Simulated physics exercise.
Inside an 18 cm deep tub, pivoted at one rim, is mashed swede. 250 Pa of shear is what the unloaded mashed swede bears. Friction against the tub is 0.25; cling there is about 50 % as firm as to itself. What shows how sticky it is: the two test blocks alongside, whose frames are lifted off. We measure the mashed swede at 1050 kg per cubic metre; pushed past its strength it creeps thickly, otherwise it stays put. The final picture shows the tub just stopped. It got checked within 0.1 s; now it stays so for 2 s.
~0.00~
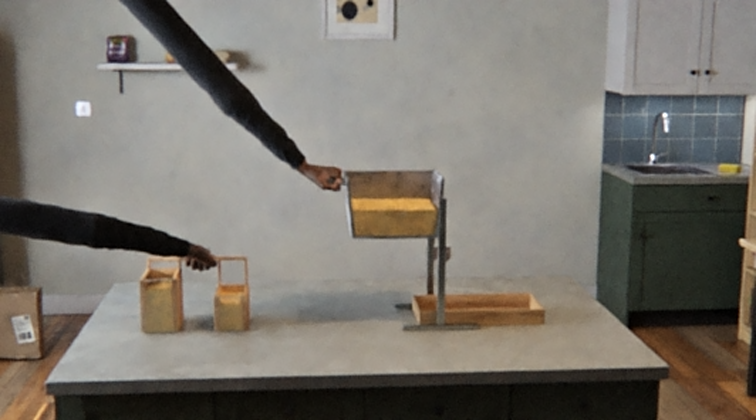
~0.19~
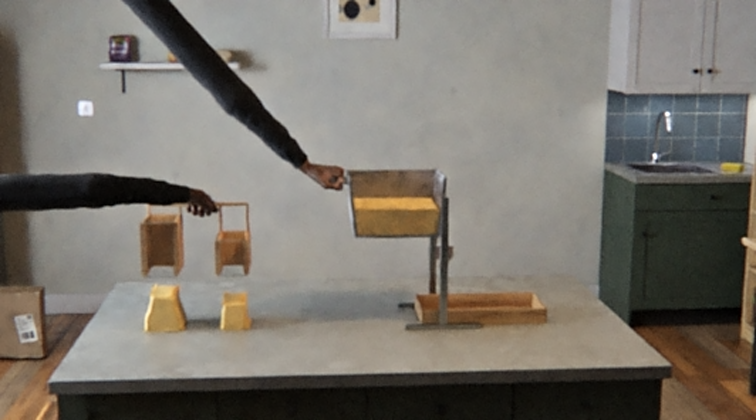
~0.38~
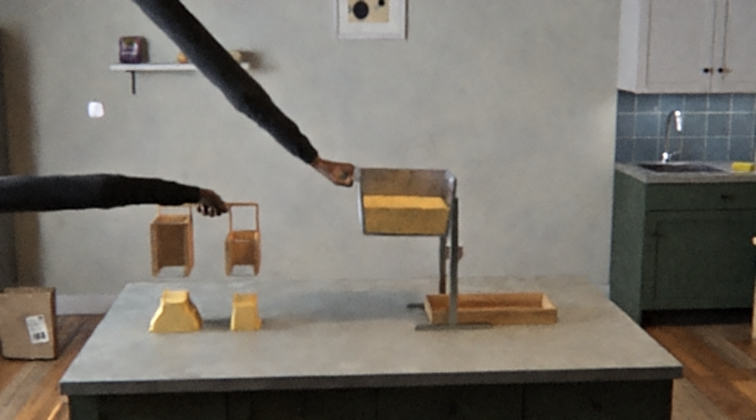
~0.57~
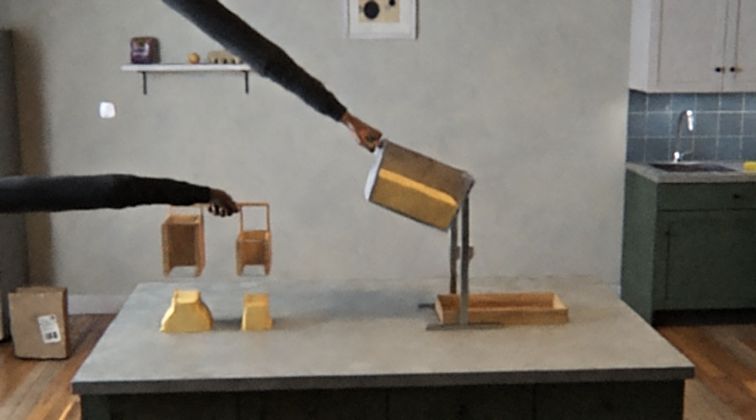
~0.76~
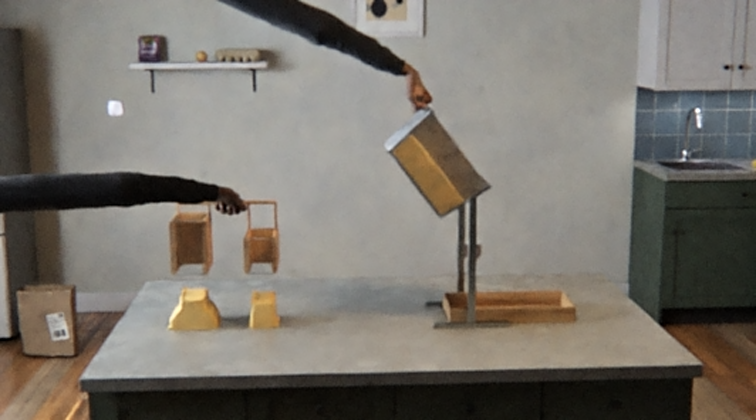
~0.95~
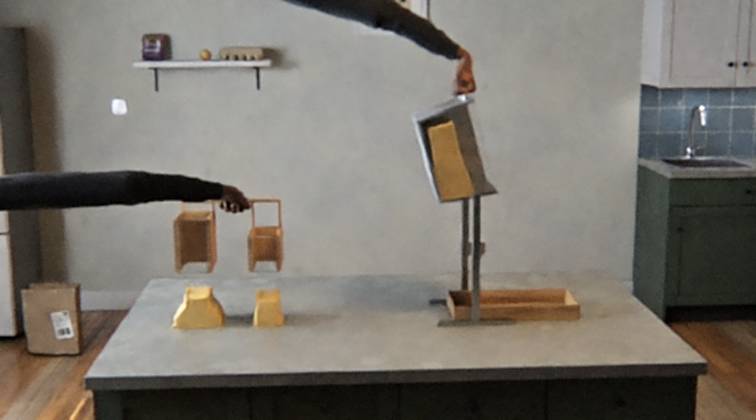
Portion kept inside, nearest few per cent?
Near 82 %.
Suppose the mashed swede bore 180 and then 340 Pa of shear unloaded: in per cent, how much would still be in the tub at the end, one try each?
You'd see 70 percent the first time and 100 percent the second.
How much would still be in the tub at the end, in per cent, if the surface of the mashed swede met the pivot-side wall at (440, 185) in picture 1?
Then roughly 40 %.
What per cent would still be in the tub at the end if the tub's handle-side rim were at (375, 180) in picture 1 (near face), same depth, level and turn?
100 %, roughly.
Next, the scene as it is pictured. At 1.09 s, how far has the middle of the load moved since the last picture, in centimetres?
Some 5 cm.
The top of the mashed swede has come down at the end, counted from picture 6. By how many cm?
The top ends up some 12 cm below its level in the last picture.
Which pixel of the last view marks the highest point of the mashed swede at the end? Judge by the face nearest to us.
(469, 162).
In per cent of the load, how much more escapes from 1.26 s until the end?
Later share of the load: Approx. 8 %.
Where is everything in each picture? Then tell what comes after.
In the first frame, handle-side rim at (349, 181), tilt 0 degrees; highest point of the mashed swede at (403, 209); test blocks 14 cm, 9.2 cm high (left to right).
In the second frame, handle-side rim at (352, 180), tilt 0 degrees; highest point of the mashed swede at (406, 209); test blocks 12 cm, 8.9 cm high (left to right).
In the third frame, handle-side rim at (362, 177), tilt 2 degrees; highest point of the mashed swede at (370, 207); test blocks 10 cm, 8.8 cm high (left to right).
In the fourth frame, handle-side rim at (388, 146), tilt 23 degrees; highest point of the mashed swede at (379, 177); test blocks 10 cm, 8.8 cm high (left to right).
In the fifth frame, handle-side rim at (434, 112), tilt 53 degrees; highest point of the mashed swede at (410, 136); test blocks 10 cm, 8.8 cm high (left to right).
In the sixth frame, handle-side rim at (474, 102), tilt 75 degrees; highest point of the mashed swede at (449, 123); test blocks 10 cm, 8.8 cm high (left to right).
By 1.09 s, the tub is at 75 degrees and holds 100 %.
By 1.26 s, the tub is at 75 degrees and holds 90 %.
By 1.43 s, the tub is at 75 degrees and holds 82 %.
By 1.60 s, the tub is at 75 degrees and holds 82 %.
By 2.95 s, at the end, the tub is at 75 degrees and holds 82 %.
